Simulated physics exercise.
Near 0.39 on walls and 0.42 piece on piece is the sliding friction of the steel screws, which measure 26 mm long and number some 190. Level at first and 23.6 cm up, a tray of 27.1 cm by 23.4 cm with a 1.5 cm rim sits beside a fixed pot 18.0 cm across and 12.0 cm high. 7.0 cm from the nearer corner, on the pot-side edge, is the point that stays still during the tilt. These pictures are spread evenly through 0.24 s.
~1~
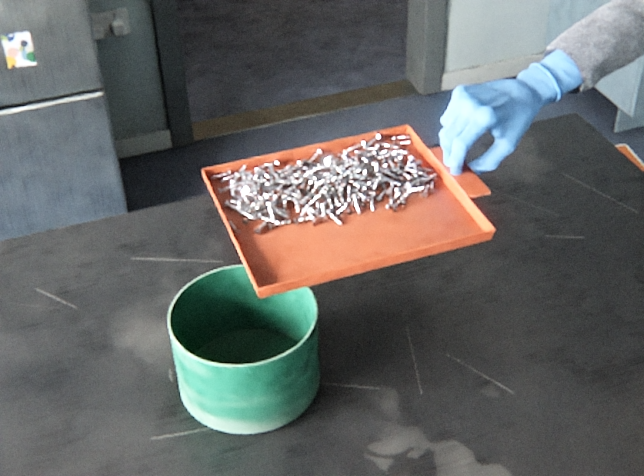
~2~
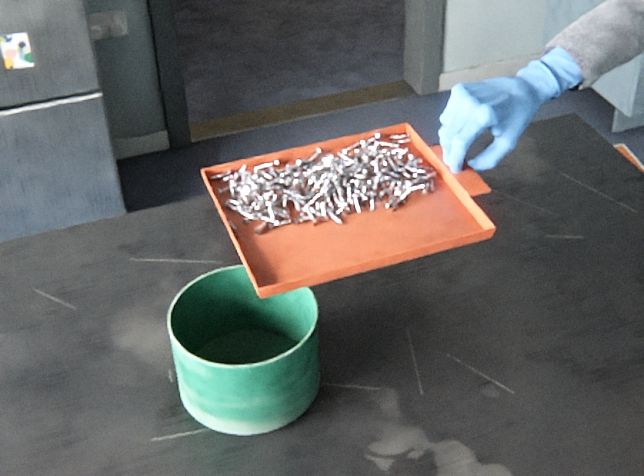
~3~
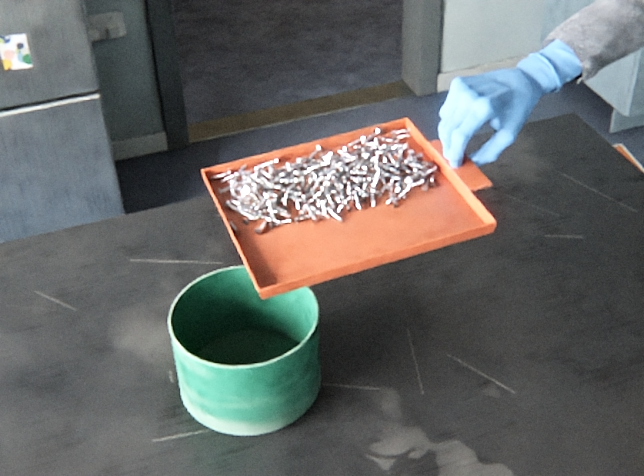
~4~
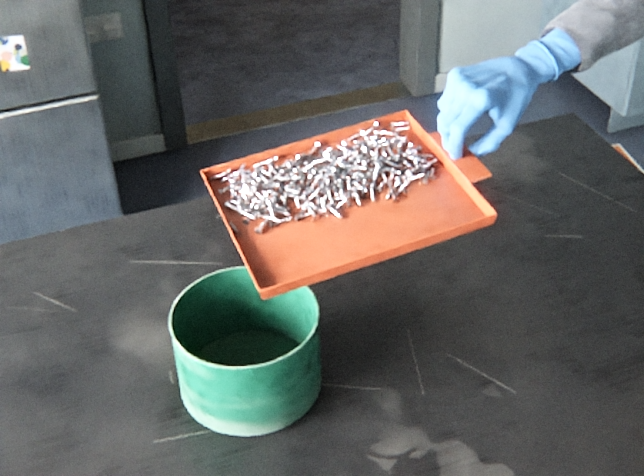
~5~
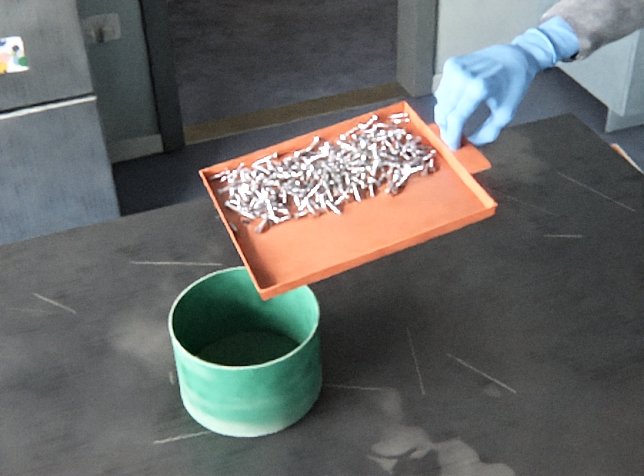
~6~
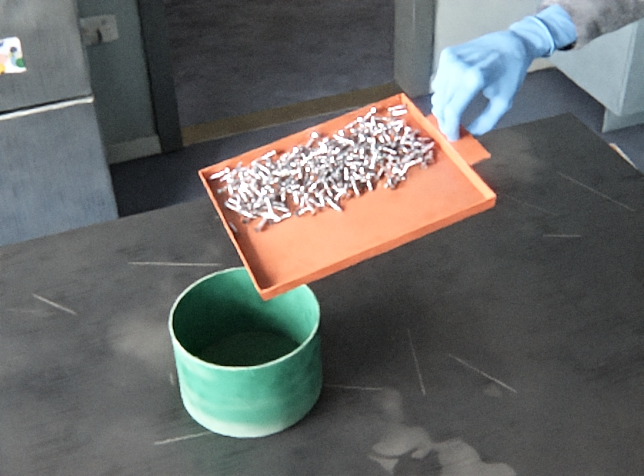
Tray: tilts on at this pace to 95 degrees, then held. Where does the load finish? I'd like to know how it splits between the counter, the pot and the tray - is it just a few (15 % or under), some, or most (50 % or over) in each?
Counter: Some; pot: Most; tray: Just a few.
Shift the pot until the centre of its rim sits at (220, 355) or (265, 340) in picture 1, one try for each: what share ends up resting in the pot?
First try about 55 per cent, second try about 40 per cent.
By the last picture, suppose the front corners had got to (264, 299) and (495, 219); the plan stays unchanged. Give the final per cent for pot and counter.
Per cent by place - pot 15, counter 85.
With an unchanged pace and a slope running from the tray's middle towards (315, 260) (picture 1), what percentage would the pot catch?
The share comes to about 10 in a hundred.
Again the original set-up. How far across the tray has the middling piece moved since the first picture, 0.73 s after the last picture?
Some 11 cm.
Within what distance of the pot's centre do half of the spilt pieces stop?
I'd say around 18 centimetres.
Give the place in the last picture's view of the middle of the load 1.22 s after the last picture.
Near (213, 223).
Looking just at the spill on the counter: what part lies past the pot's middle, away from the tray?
Some 90 per cent of the spill lies beyond the centre.
Then, 0.73 s after the last picture, tilt 50 degrees; the tray holds 95 %, the pot 0 %.
Then, 1.22 s after the last picture, tilt 76 degrees; the tray holds 60 %, the pot 15 %.
Then, 1.77 s after the last picture, tilt 95 degrees; the tray holds 0 %, the pot 60 %.
In the end, counter 40 %, pot 60 %, tray 0 %.
